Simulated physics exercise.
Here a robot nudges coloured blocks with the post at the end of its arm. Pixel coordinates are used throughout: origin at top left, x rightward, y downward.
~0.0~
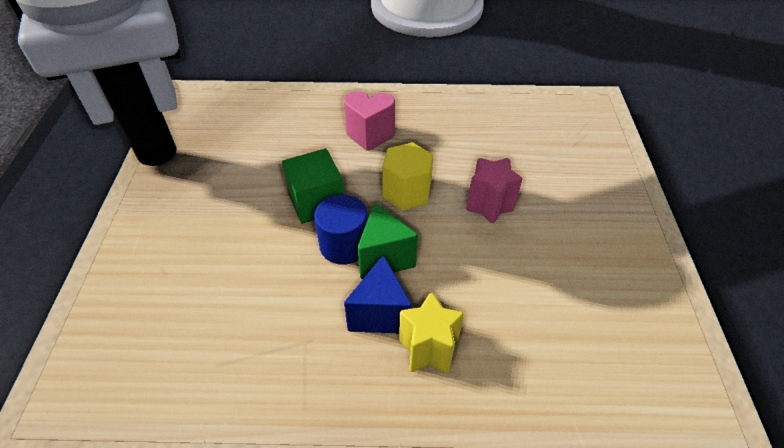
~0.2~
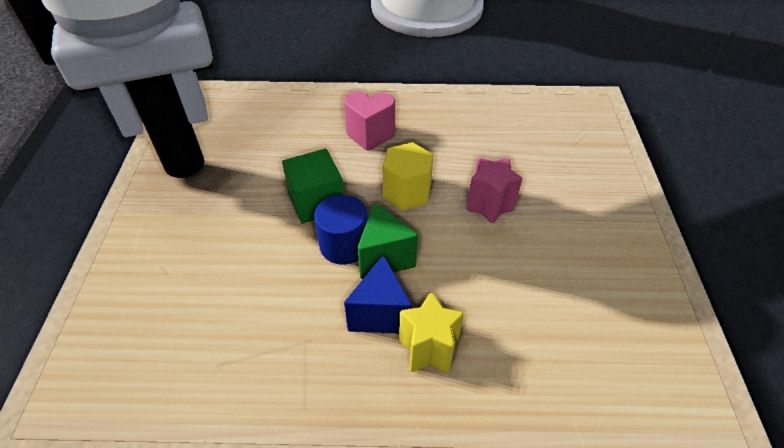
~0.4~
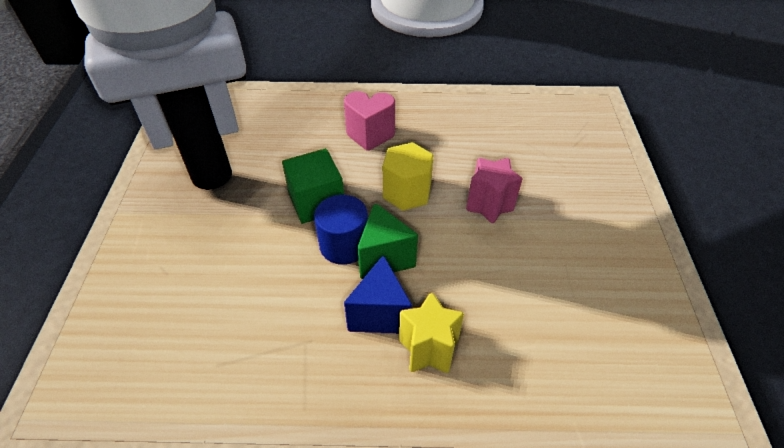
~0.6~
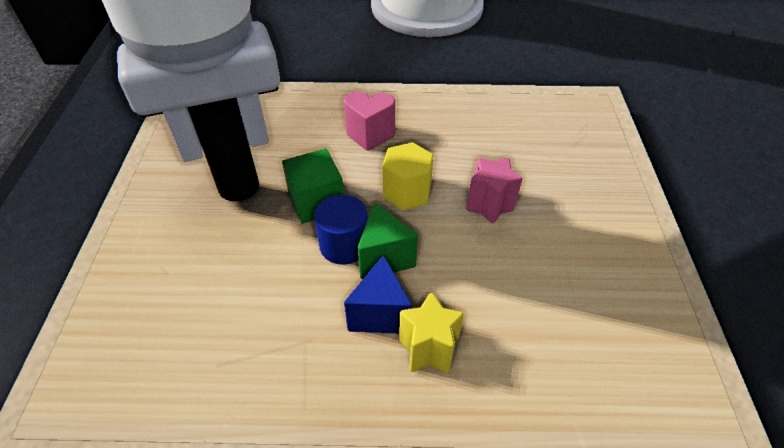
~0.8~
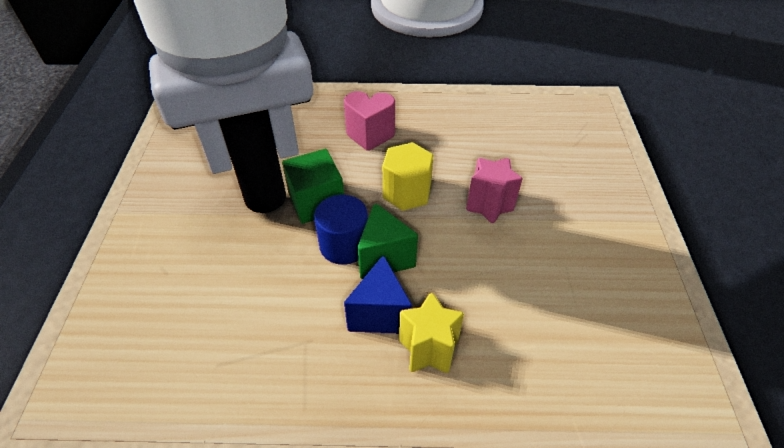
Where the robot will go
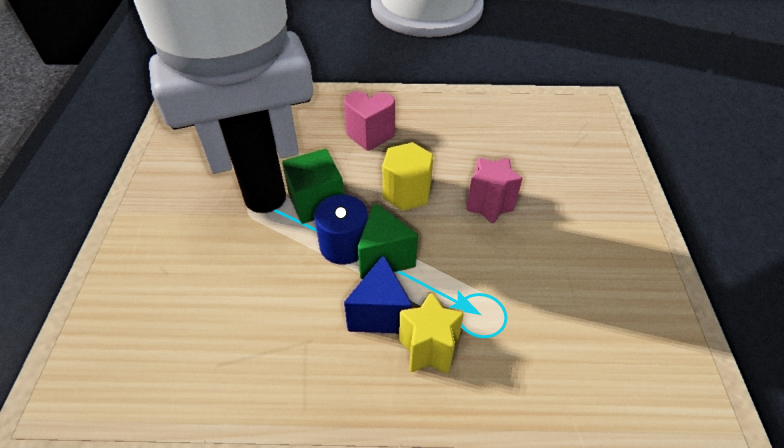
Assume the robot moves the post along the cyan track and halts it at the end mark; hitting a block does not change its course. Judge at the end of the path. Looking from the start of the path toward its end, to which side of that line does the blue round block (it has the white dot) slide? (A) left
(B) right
I choose A.
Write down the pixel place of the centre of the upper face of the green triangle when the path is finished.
Roughly at (595, 286).
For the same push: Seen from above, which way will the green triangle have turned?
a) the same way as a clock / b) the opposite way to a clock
b.
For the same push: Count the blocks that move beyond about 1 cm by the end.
Looking at the path, I think three or more of the blocks end up more than 1 cm away.
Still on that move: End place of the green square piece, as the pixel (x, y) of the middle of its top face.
About (339, 168).
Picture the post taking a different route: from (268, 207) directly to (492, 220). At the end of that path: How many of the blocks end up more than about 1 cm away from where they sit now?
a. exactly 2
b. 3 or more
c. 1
The answer is b.
Path on the board, from (268, 207) to (482, 315); the dot is on the blue round block.
The first path, step by step. One third of the way, post at (333, 230); green square piece at (339, 168), turned 35° anticlockwise; blue round block at (373, 224); green triangle at (417, 240), turned 15° clockwise.
Two thirds of the way, post at (404, 266); green square piece at (339, 168), turned 35° anticlockwise; blue round block at (455, 261); green triangle at (504, 270).
At the end, post at (484, 307); green square piece at (339, 168), turned 35° anticlockwise; blue round block at (546, 294); blue triangle in place; green triangle at (595, 286), turned 25° anticlockwise.
